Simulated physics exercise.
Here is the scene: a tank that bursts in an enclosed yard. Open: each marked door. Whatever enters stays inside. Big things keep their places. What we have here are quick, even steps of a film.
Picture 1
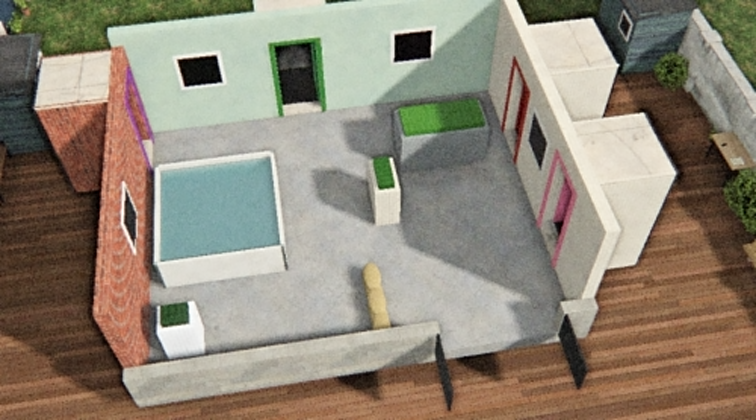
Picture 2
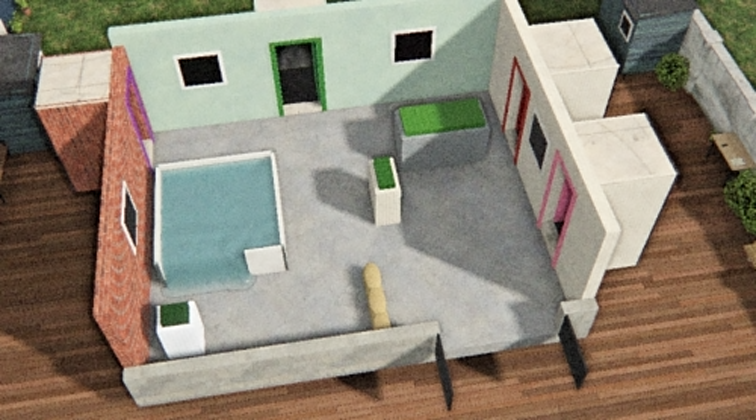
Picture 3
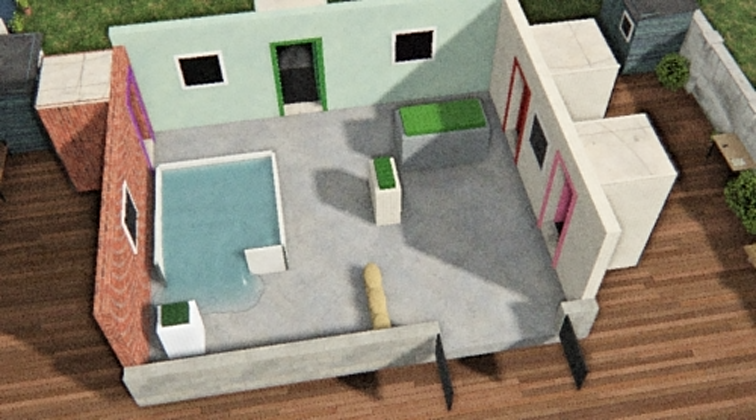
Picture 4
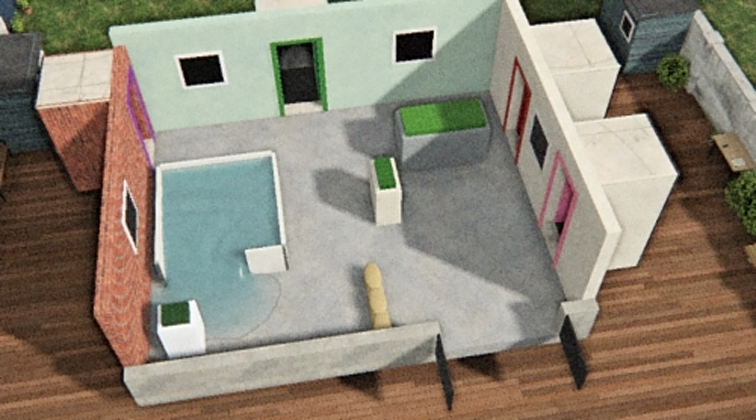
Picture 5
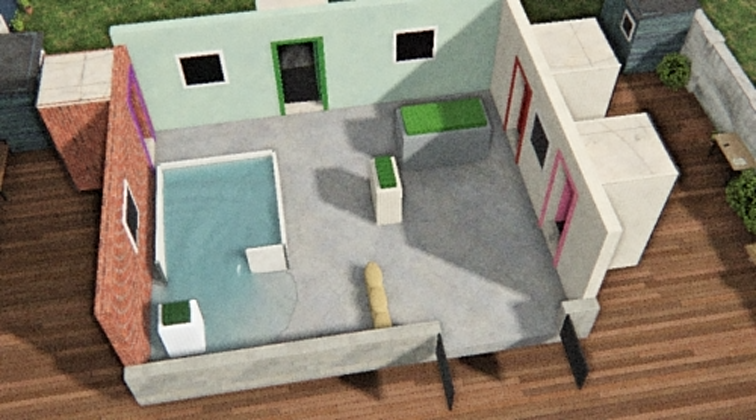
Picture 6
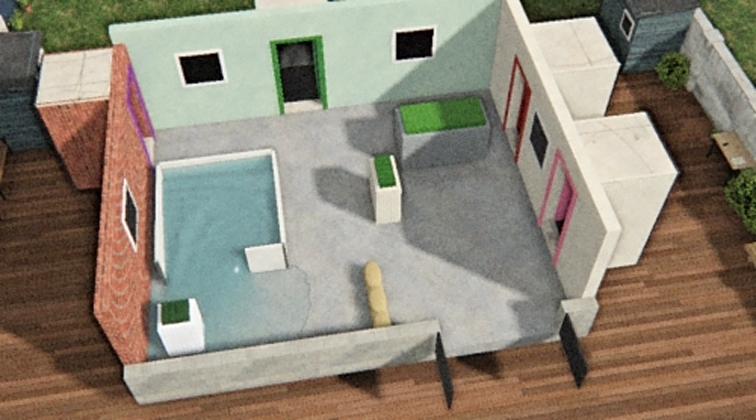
The footage shows a walled yard with a white-rimmed tank of still blue water at left; part of the tank's front wall opens, and water pours out, spreading across the grey floor around a white, green-topped block.
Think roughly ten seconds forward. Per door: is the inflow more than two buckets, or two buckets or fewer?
Outcome: The purple door keeps the inflow to two buckets or less; the pink door keeps the inflow to two buckets or less; the green door lets the inflow pass two buckets; the red door keeps the inflow to two buckets or less.
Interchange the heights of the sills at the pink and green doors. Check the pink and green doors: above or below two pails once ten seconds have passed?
For pink, not over the limit; for green, not over the limit.
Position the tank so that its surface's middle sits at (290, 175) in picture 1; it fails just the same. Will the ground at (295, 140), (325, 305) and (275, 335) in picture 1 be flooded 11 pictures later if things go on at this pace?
One after the other: Not flooded, awash, awash.
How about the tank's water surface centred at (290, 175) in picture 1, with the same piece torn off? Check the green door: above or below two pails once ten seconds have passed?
Briefly, green door remains below.
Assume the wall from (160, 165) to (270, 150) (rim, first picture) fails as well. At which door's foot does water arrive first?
My pick: The one in purple.
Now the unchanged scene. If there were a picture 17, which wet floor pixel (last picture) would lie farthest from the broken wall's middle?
Roughly (451, 336).
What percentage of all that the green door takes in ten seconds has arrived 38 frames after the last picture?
Near 45 per cent, give or take.
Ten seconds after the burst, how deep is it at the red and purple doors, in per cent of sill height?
Some 100 percent and then some 70 percent.
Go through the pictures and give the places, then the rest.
In the first picture, still water in the tank at (218, 207).
In the second picture, the front is at (252, 281), out from the gap at (207, 273).
In the third picture, water pours out at (207, 273) and has run to (254, 301).
In the fourth picture, water pours out at (208, 274) and has run to (262, 319).
In the fifth picture, water pours out at (208, 273) and has run to a hidden place.
In the sixth picture, the front is at a hidden place, out from the gap at (208, 272).
A moment on, water covers 15 % of the floor; the purple door not reached, the pink door not reached, the green door not reached, the red door not reached.
Next, water covers 20 % of the floor; the purple door not reached, the pink door not reached, the green door not reached, the red door not reached.
Then, water covers 45 % of the floor; the purple door wet at the sill, nothing in, the pink door not reached, the green door not reached, the red door not reached.
Later, water covers 70 % of the floor; the purple door wet at the sill, nothing in, the pink door wet at the sill, nothing in, the green door over two buckets in, the red door not reached.
In the end, water covers 90 % of the floor; the purple door wet at the sill, nothing in, the pink door wet at the sill, nothing in, the green door far over two buckets in, the red door wet at the sill, nothing in.
